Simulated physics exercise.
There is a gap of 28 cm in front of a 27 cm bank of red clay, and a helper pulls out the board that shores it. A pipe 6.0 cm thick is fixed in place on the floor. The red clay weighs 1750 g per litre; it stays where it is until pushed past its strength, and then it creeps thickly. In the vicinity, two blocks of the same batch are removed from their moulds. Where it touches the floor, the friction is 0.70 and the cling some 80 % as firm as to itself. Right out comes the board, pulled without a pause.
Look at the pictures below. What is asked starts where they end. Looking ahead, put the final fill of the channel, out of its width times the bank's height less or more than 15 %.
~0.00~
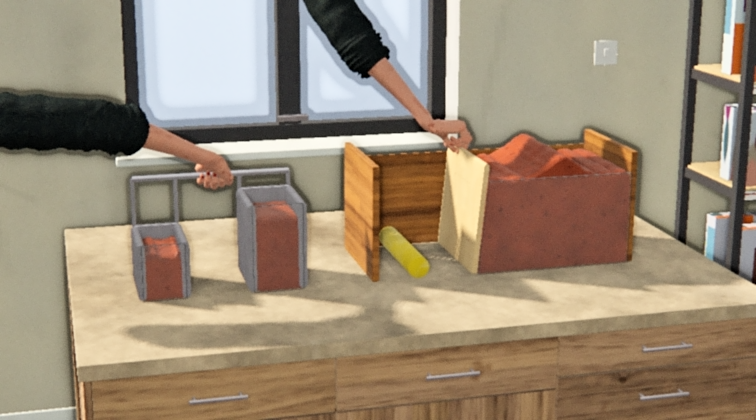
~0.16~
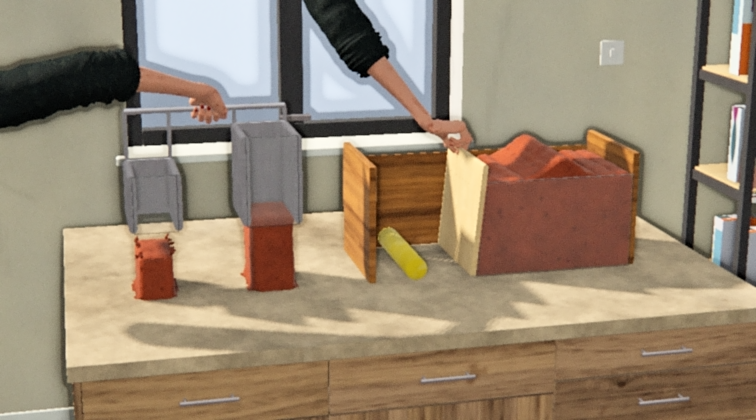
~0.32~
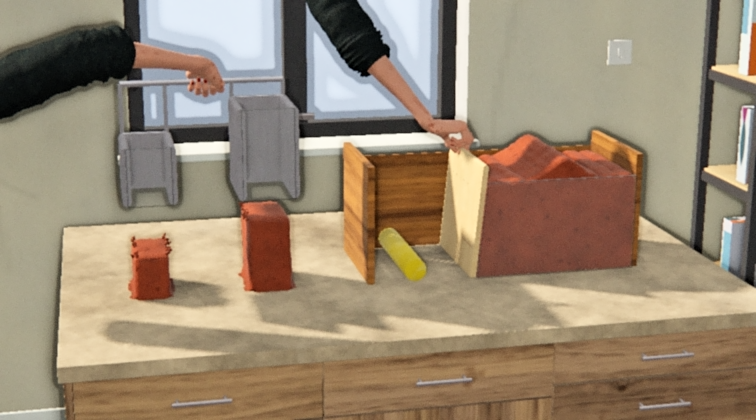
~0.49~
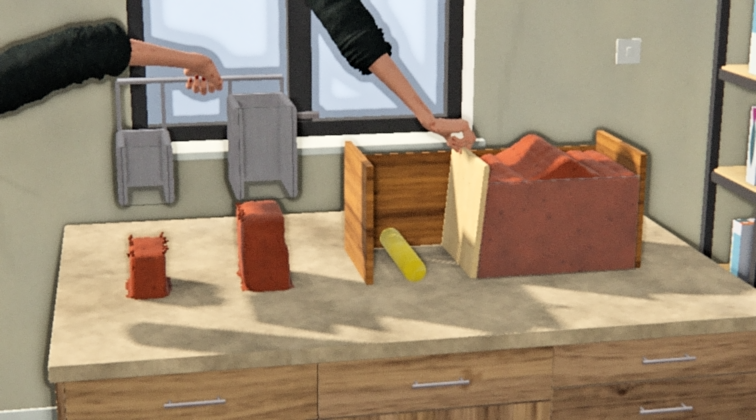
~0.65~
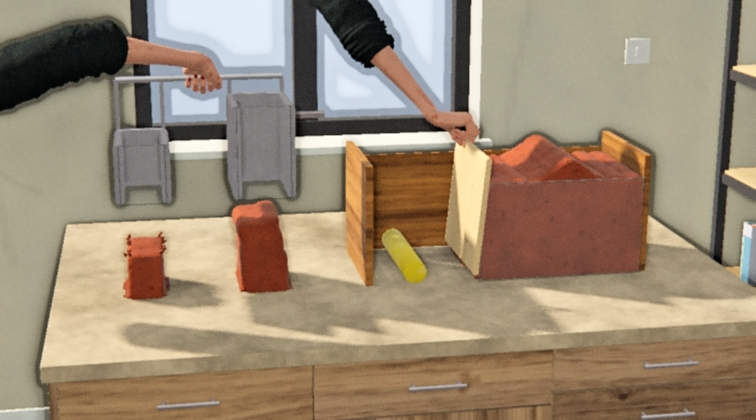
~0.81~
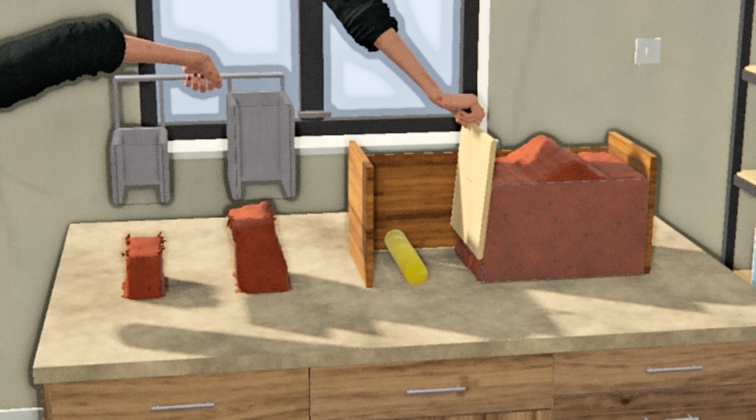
The final fill of the channel, out of its width times the bank's height is less than 15 %.
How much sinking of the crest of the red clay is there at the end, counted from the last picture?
Around 0.5 centimetres, give or take.
By 1.08 s, the face still stands, with nothing on top of the pipe; the channel is 0 % full.
By 1.41 s, the face still stands, with nothing on top of the pipe; the channel is 0 % full.
By 1.73 s, the face still stands, with nothing on top of the pipe; the channel is 0 % full.
By 2.06 s, the face still stands, with nothing on top of the pipe; the channel is 0 % full.
By 2.10 s, at the end, the face still stands, with nothing on top of the pipe; the channel is 0 % full.
